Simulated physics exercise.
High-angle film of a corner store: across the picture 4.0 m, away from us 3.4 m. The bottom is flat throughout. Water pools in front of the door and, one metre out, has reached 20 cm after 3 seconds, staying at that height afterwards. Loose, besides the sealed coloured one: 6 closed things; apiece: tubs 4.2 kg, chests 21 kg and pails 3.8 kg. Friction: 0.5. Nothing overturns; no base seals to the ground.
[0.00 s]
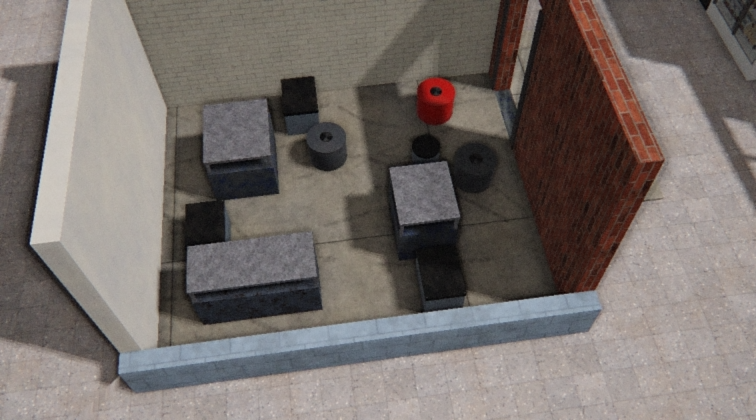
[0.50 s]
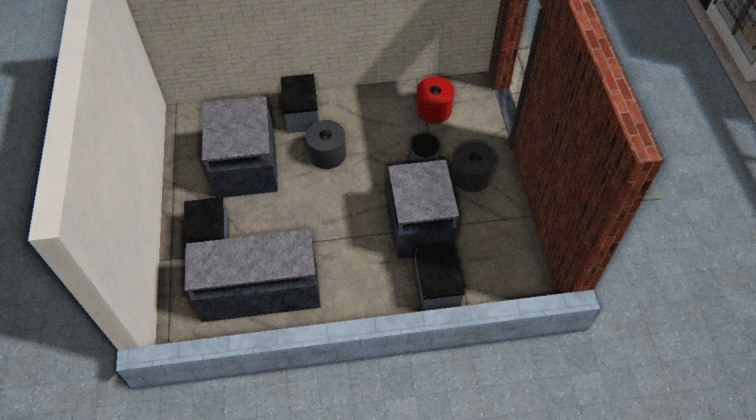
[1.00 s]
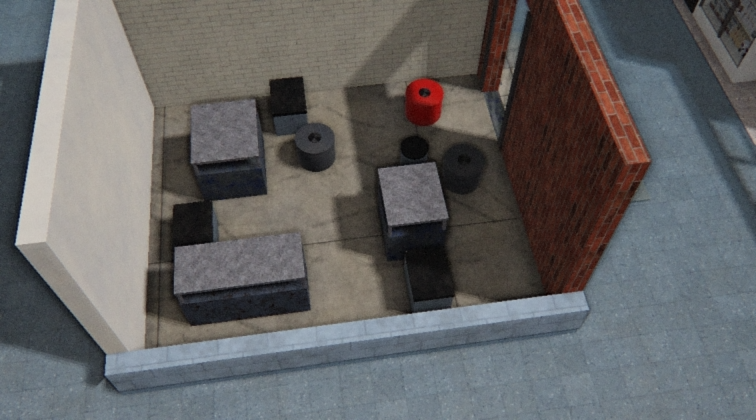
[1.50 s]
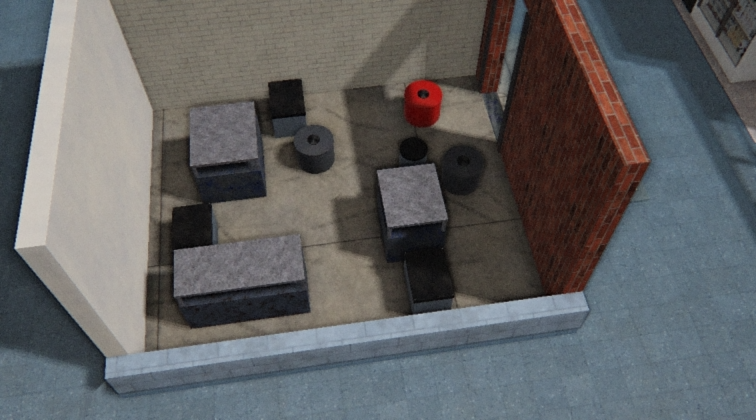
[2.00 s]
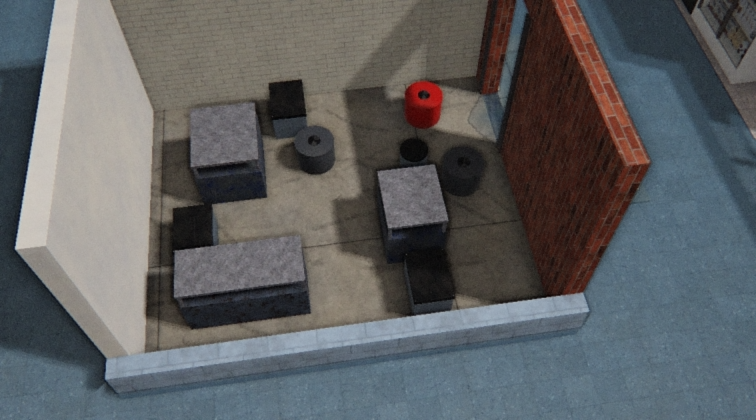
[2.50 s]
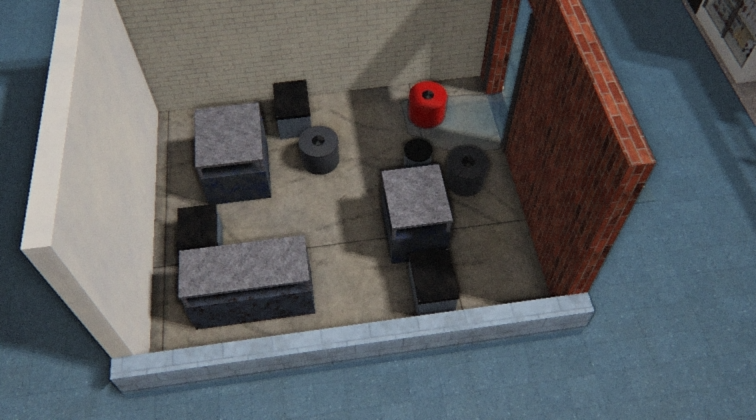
In a roofless corner store seen from above, blue-tinted water spreads over the pale paving outside, then a little enters through the doorway at the back right, while the dark chests, grey pails and red tub stay put.
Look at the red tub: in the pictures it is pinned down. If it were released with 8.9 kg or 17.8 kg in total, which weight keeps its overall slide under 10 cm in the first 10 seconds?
Neither mass.
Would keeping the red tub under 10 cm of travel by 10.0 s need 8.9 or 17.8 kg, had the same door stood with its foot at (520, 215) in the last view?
Note: Only the heavier mass keeps it.
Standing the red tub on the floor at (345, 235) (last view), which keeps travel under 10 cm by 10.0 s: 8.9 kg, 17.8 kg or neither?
So heavier weight required.
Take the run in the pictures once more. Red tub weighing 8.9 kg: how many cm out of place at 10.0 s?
250 cm.
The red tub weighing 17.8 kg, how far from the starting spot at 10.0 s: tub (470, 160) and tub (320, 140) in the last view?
The first is 50 cm from its start, the second 30 cm.
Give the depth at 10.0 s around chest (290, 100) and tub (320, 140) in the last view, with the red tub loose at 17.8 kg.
Some 10 cm at the first, some 10 cm at the second.
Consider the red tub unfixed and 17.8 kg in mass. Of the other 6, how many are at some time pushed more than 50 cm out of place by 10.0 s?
That adds up to 1.
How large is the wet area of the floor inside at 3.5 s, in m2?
Some 2.5 m2.
After 3.5 s the red tub would be 41 cm from its start with 8.9 kg and 5 cm from its start with 17.8 kg; 6 cm of water round it then.
After 4.5 s the red tub would be 119 cm from its start with 8.9 kg and 37 cm from its start with 17.8 kg; 6 cm of water round it then.
After 7.0 s the red tub would be 194 cm from its start with 8.9 kg and 66 cm from its start with 17.8 kg; 8 cm of water round it then.
After 10.0 s the red tub would be 274 cm from its start with 8.9 kg and 119 cm from its start with 17.8 kg; 10 cm of water round it then.
